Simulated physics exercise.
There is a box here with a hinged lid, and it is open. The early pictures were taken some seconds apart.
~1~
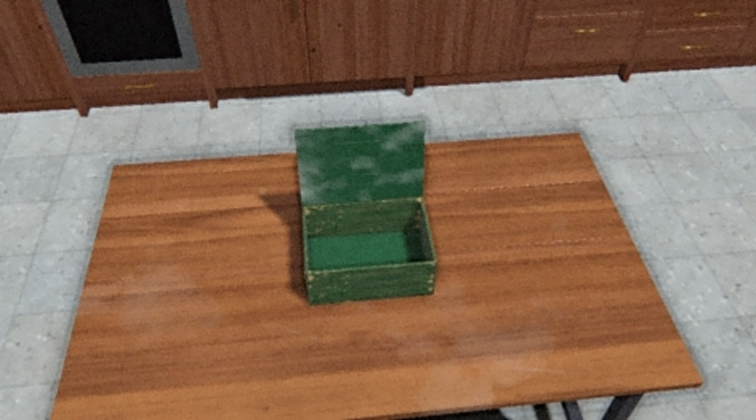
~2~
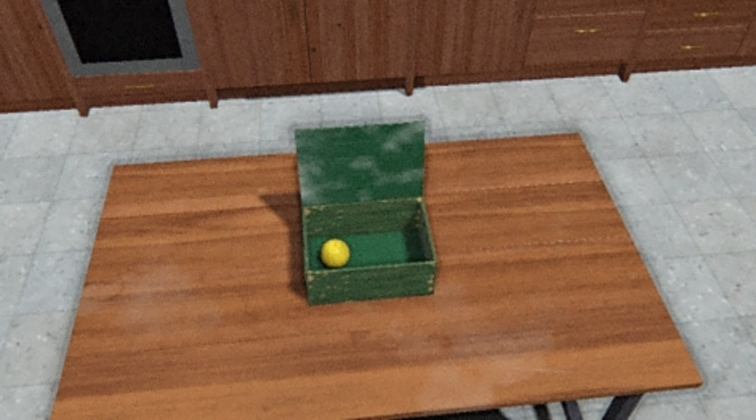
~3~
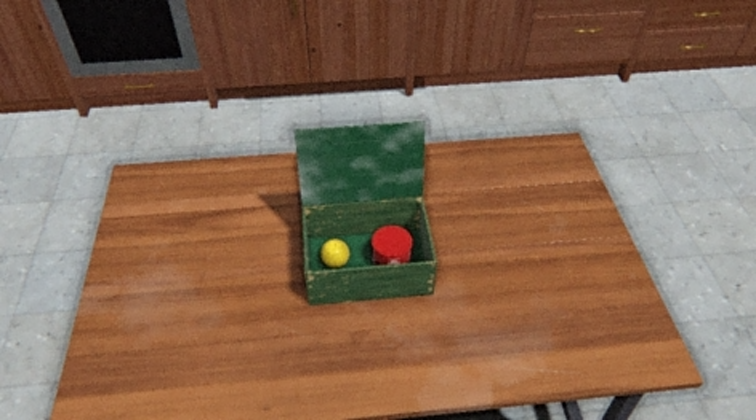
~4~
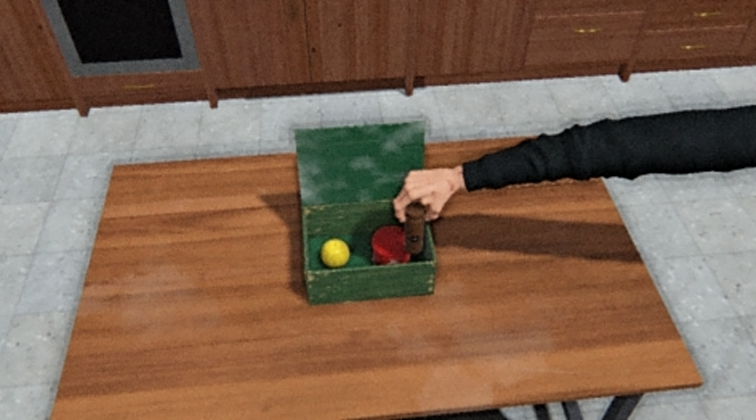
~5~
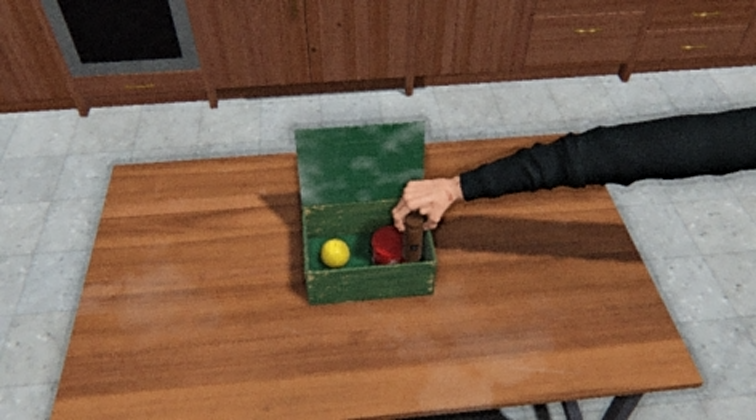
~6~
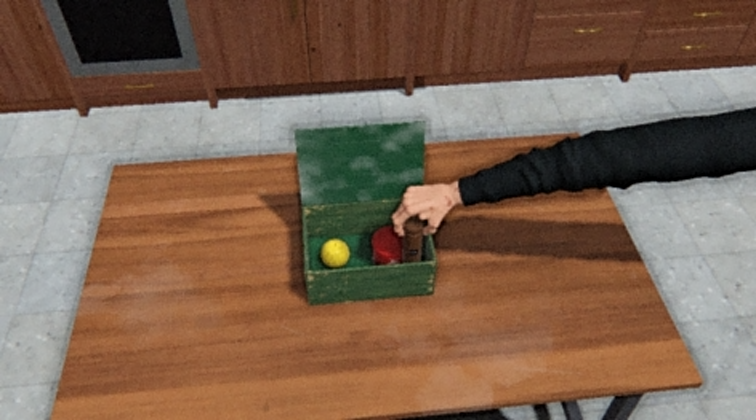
In an open green box, a yellow ball and red object appear before a hand lowers a brown shaker.
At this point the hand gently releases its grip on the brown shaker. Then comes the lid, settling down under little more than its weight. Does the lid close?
No.
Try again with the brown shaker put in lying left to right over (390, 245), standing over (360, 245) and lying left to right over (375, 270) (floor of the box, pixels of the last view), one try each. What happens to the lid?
Results in order: Lid down, lid up, lid down.
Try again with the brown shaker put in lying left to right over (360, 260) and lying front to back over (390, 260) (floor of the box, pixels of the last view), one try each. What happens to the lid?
On the first try the lid comes fully down; on the second it comes fully down.
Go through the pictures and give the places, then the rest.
In the first frame, the last thing is not in view yet.
In the second frame, the last thing is not in view yet; yellow apple (335, 254).
In the third frame, the last thing is not in view yet; yellow apple (335, 254).
In the fourth frame, still above its spot; brown shaker (414, 229); yellow apple (335, 254).
In the fifth frame, still above its spot; brown shaker (413, 238); yellow apple (335, 254).
In the sixth frame, in place under the hand; brown shaker (413, 242); yellow apple (335, 254).
Then, 1.20 s past the last view, lid starting down; brown shaker displaced well along near (411, 263).
Then, 1.80 s past the last view, lid 40° above the rim; brown shaker displaced well along near (411, 263).
Finally, lid 5° above the rim; moved from the start, brown shaker; the other 2 still in place. Final places as the last picture's camera would see them, brown shaker near (411, 263).
